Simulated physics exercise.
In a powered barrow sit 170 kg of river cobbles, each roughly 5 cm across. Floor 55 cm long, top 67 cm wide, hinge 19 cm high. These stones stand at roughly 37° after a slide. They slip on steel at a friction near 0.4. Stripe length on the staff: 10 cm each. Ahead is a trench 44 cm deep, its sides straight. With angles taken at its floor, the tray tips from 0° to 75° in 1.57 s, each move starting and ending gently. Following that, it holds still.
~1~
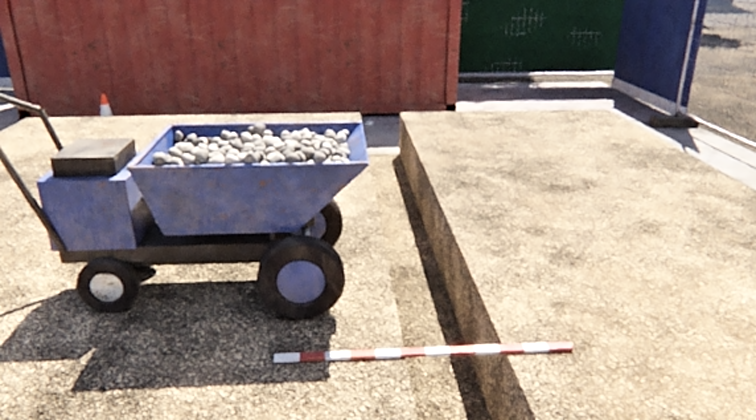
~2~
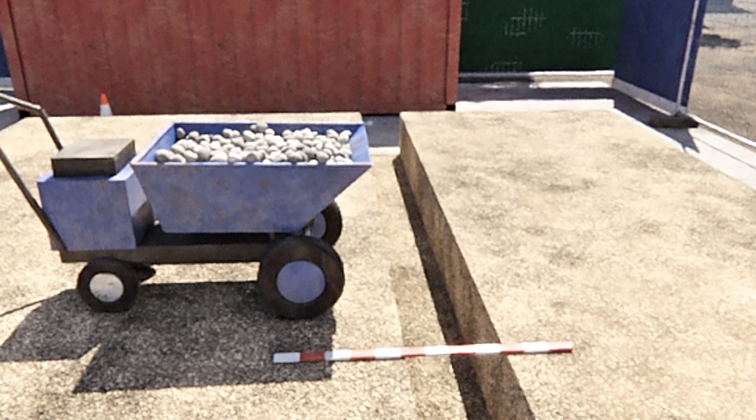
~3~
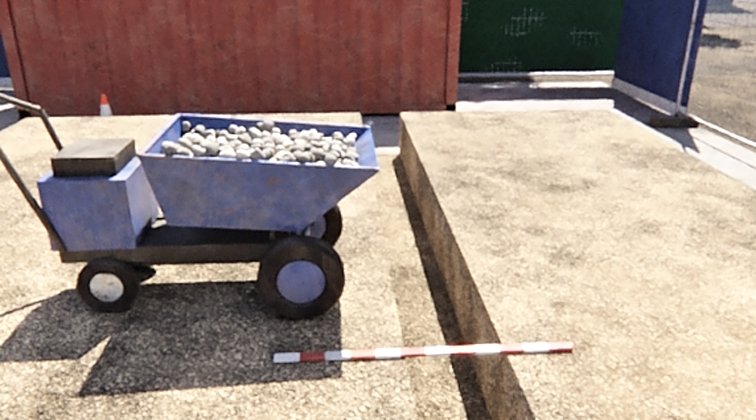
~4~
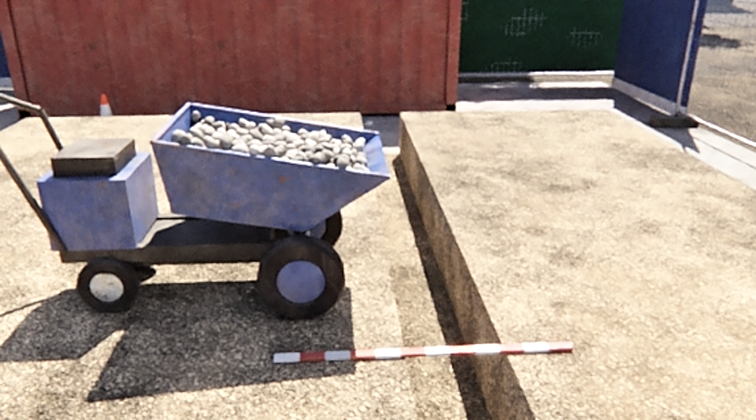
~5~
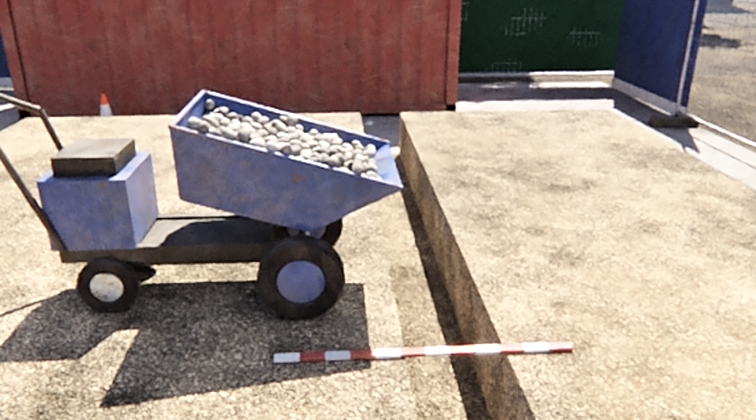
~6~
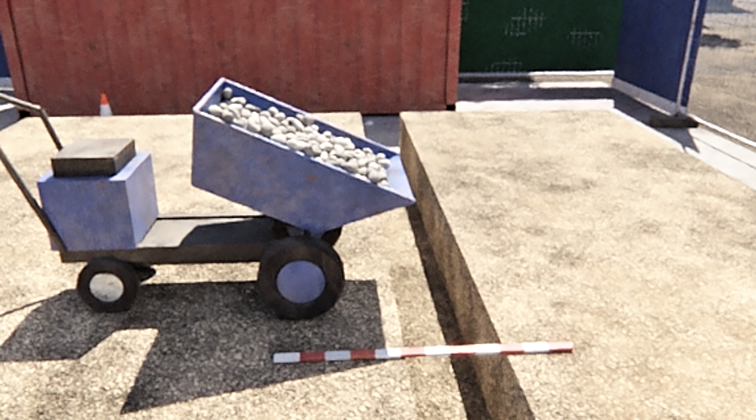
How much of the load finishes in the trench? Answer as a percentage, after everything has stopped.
Some 87 per cent of it.
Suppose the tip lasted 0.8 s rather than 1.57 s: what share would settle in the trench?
It'd be some 80 per cent.
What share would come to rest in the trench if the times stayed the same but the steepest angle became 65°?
Near 80 per cent then.
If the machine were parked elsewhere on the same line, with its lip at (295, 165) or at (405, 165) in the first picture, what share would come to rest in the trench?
The first gives about 70 percent and the second about 30 percent.
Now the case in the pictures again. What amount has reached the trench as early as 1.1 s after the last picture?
By that moment, roughly 55 per cent of the load.
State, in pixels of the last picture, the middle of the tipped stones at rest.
Centre estimate: Around (443, 336).
Then, 0.6 s after the last picture the floor is at 63°, 97 % in the tray, 3 % in the trench; the foremost stones are at (462, 289).
Then, 1.1 s after the last picture the floor is at 75°, 35 % in the tray, 55 % in the trench, 11 % past the trench; the foremost stones are at (555, 285).
Then, 1.4 s after the last picture the floor is at 75°, 7 % in the tray, 80 % in the trench, 13 % past the trench; the foremost stones are at (595, 264).
Then, 3.4 s after the last picture the floor is at 75°, 0 % in the tray, 87 % in the trench, 13 % past the trench; the foremost stones are at (607, 259).
